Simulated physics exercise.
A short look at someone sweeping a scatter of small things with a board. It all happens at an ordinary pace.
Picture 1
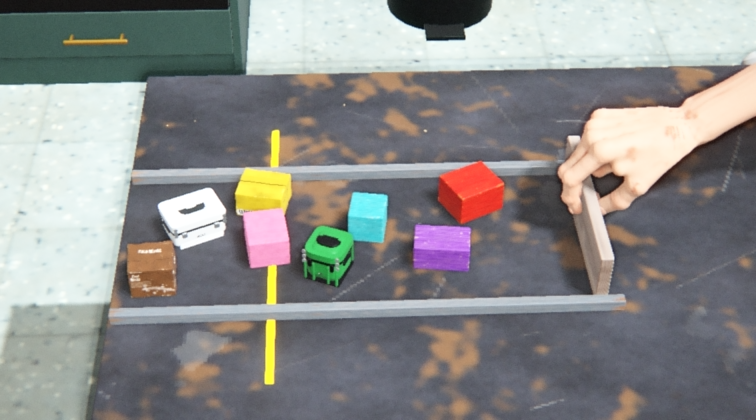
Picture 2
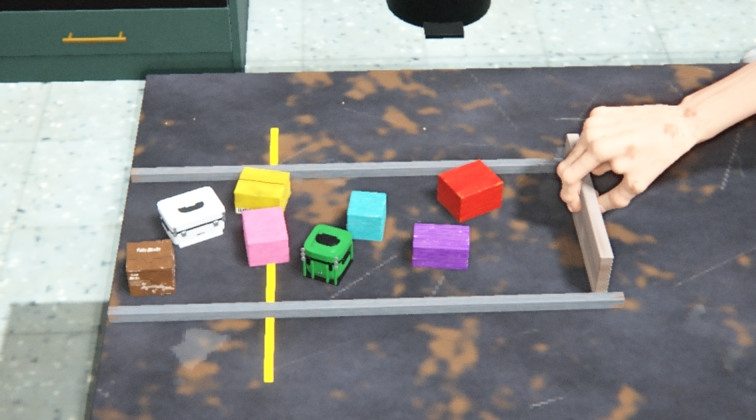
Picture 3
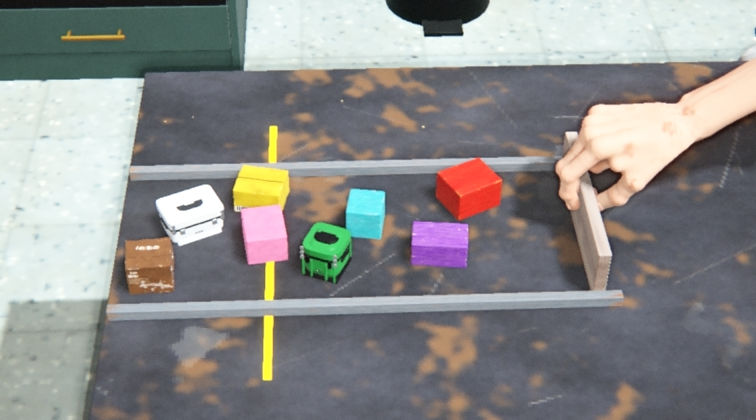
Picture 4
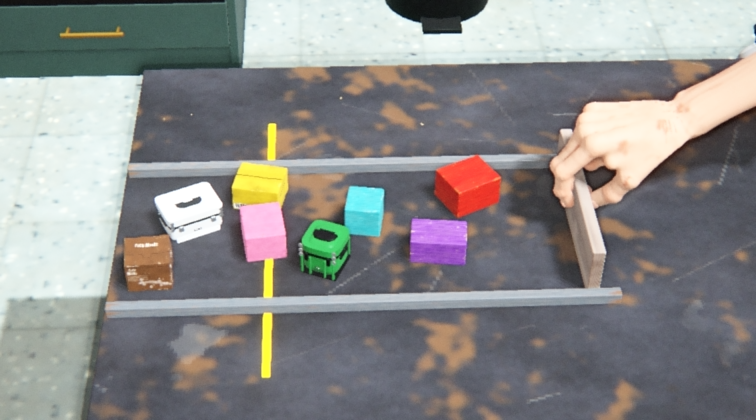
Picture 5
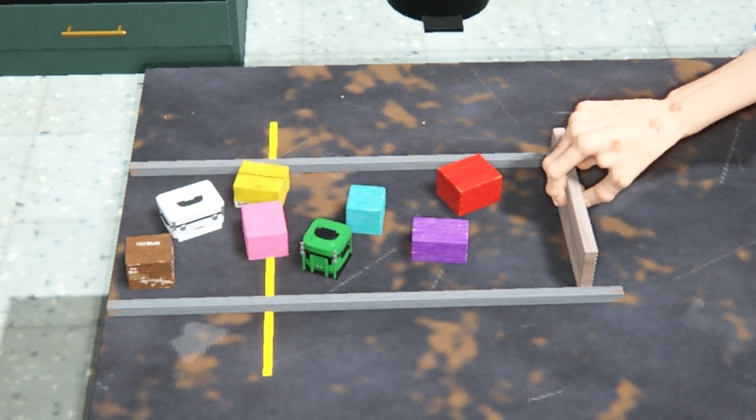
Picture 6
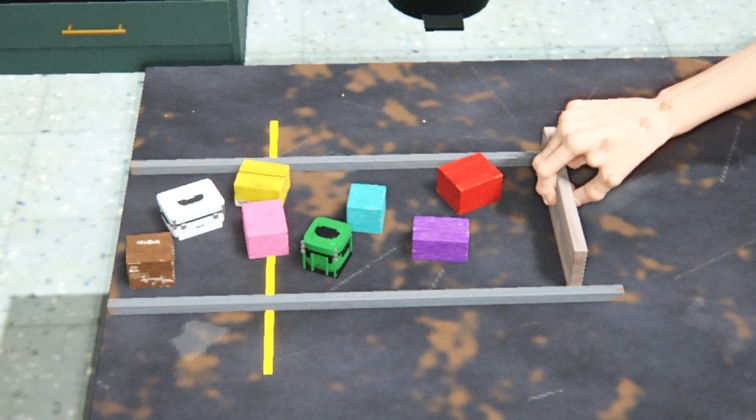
On a dark, rust-blotched tabletop, small colored blocks and cases sat scattered between two gray rails while a hand held an upright board at the right, then slid it slightly left without touching them.
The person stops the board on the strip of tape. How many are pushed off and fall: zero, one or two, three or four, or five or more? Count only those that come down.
As it turns out, the number that fall off is zero.
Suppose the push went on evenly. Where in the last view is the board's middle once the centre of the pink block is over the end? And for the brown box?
About (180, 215), and (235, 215) for the other.
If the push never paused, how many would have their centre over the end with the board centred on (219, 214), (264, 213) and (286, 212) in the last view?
It would be 2, 0 and 0.
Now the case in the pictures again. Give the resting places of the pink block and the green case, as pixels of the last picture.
First (205, 222), then (194, 258).
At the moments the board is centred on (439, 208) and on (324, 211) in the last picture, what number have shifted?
2 and 6.
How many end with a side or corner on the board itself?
In contact: 3.
Soon after, none off yet; brown box at rest near (151, 261); white case at rest near (192, 210); yellow box at rest near (262, 185).
Then, none off yet; brown box at rest near (151, 261); white case moving near (183, 211); yellow box moved a little near (235, 189).
At rest, the number that fall off is zero.
